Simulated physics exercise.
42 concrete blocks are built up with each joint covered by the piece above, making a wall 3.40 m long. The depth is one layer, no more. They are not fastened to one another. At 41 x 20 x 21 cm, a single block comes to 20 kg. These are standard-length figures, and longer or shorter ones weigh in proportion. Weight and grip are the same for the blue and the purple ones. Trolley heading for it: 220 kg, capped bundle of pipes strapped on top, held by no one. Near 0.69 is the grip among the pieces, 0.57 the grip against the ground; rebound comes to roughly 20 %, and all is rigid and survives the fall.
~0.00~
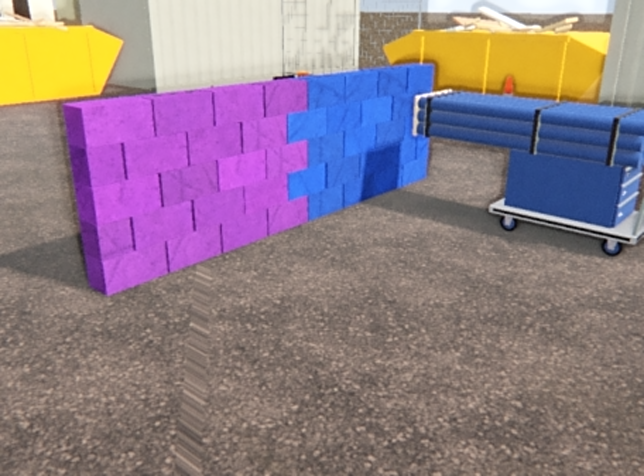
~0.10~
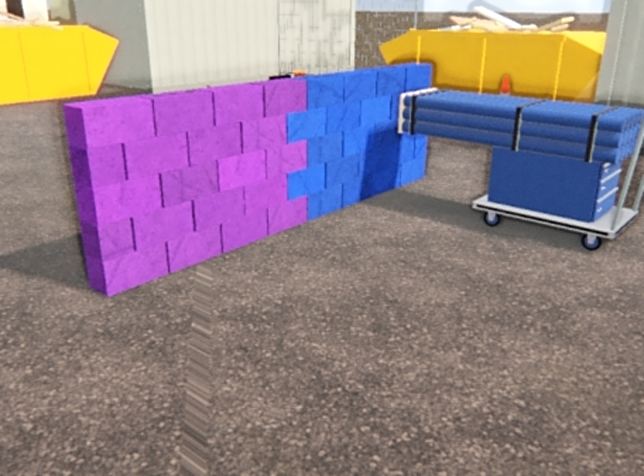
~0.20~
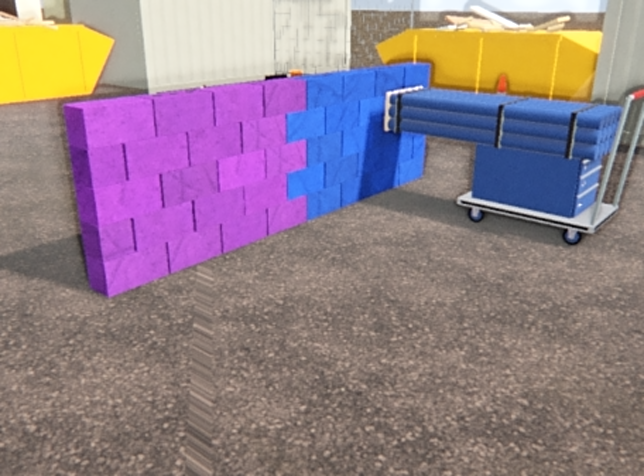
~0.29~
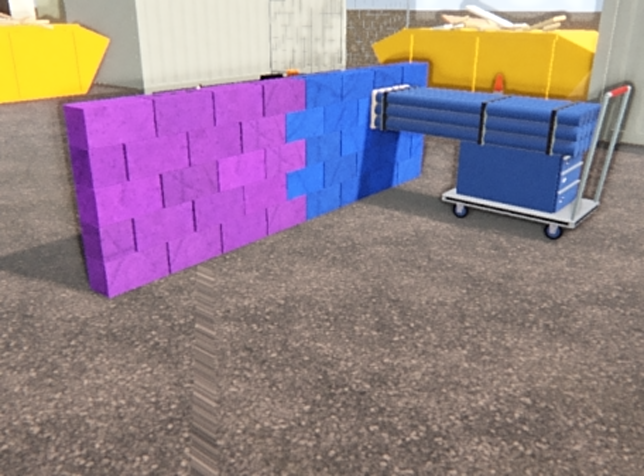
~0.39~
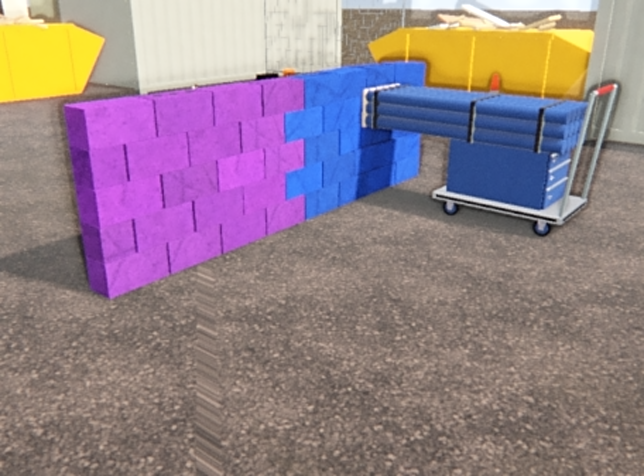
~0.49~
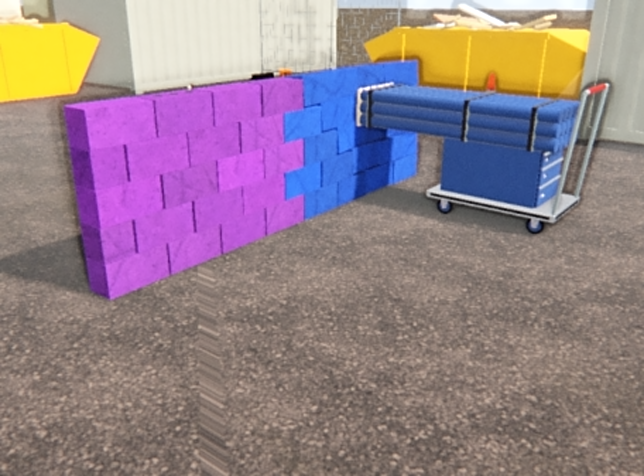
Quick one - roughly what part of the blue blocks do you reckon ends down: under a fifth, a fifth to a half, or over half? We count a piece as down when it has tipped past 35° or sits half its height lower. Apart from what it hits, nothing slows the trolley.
I reckon over half.
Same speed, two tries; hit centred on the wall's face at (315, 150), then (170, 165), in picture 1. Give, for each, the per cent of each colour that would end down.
Purple 0 then 60, blue 0 then 0 per cent.
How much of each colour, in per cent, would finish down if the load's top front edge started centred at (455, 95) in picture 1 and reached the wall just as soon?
You'd end up with purple at 0 per cent down and blue at 70 per cent.
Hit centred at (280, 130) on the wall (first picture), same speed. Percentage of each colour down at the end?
Purple 40 %, blue 10 %.
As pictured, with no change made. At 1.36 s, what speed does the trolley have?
About 0.1 m/s.
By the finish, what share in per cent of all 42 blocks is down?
Somewhere near 30 in a hundred.
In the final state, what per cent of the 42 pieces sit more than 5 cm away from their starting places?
It comes to 30 percent shifted.
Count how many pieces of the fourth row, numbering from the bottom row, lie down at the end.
That row ends with 4 down.
Around 0.68 s, load 15 cm past the wall's line, still rolling; none of the 22 blue blocks down (0 of 42 in all colours); top blue block tipped 13°.
Around 1.00 s, load 23 cm past the wall's line, still rolling; 3 of the 22 blue blocks down (3 of 42 in all colours); top blue block tipped 33°, 9 cm lower.
Around 1.20 s, load 27 cm past the wall's line, still rolling; 13 of the 22 blue blocks down (13 of 42 in all colours); top blue block tipped 61°, 36 cm lower.
Around 1.36 s, load 30 cm past the wall's line, still rolling; 13 of the 22 blue blocks down (13 of 42 in all colours); top blue block on its side.
Finally (2.0 s), load 35 cm past the wall's line, stopped; 13 of the 22 blue blocks down (13 of 42 in all colours); top blue block on its side; top purple block unmoved. That is 59 per cent. Seen by the last camera, middles, top blue block near (309, 146), top purple block near (175, 112).
